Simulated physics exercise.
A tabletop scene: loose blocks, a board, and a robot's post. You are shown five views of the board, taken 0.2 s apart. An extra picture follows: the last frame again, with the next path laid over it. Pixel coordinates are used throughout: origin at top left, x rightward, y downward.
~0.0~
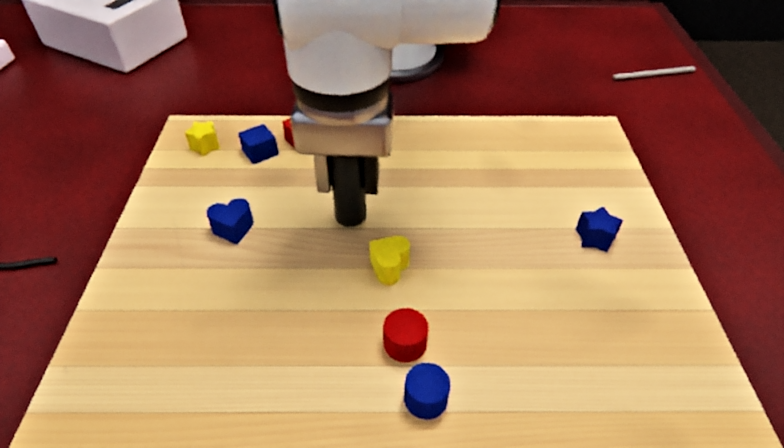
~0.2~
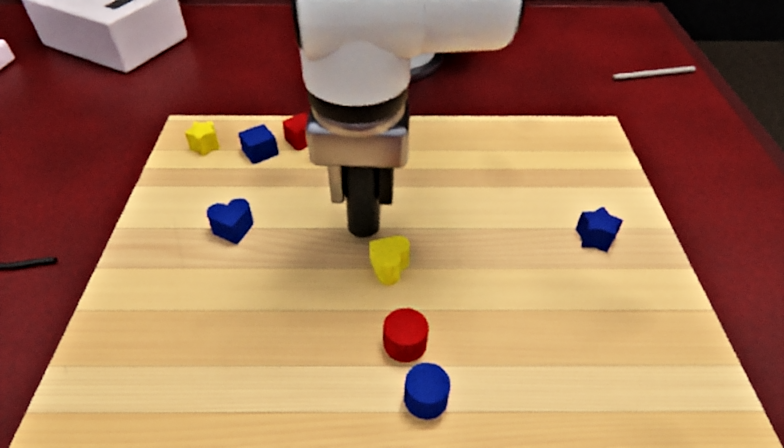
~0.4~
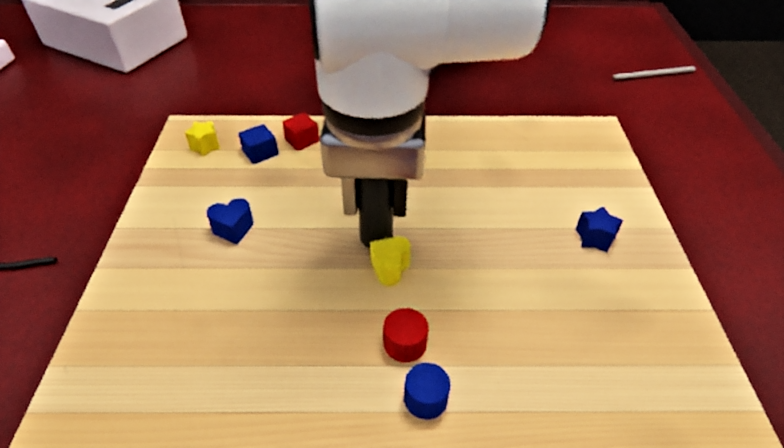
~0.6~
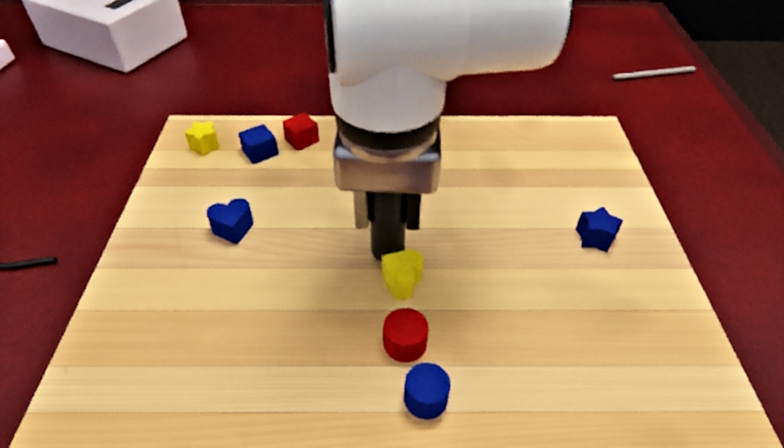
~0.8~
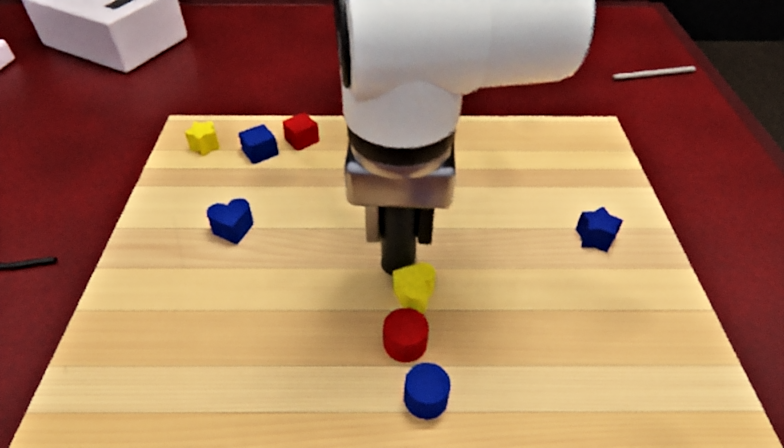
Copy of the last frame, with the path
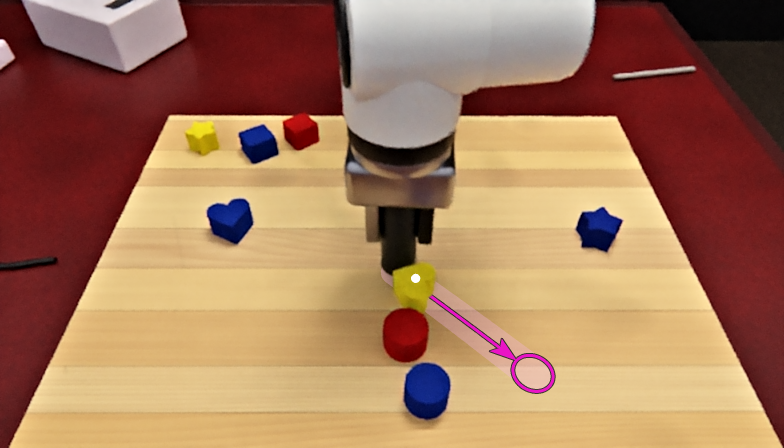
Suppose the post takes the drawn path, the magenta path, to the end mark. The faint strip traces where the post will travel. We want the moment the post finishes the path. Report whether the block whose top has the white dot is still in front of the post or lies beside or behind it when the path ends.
It is no longer ahead.
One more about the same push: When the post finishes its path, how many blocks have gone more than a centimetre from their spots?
When the path ends, I think you'll find one block out of place by more than 1 cm.
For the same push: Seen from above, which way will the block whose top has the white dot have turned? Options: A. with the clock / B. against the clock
The one that fits is A, with the clock.
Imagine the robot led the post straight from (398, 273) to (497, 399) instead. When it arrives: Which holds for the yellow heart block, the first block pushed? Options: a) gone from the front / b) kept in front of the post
b: Kept in front of the post.
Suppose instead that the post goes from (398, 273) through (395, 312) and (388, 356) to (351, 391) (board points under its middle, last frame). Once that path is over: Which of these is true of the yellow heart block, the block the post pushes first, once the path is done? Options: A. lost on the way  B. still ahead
(A)
The drawn path runs from (398, 273) directly to (533, 373); the dot is on the yellow heart block.
On the path given first. One third of the way, post (441, 294); yellow heart block (454, 315), turned 25° clockwise.
Two thirds of the way, post (487, 328); yellow heart block (478, 351), turned 60° clockwise.
At the end, post (536, 365); red cylinder not moved; yellow heart block (479, 354), turned 65° clockwise.
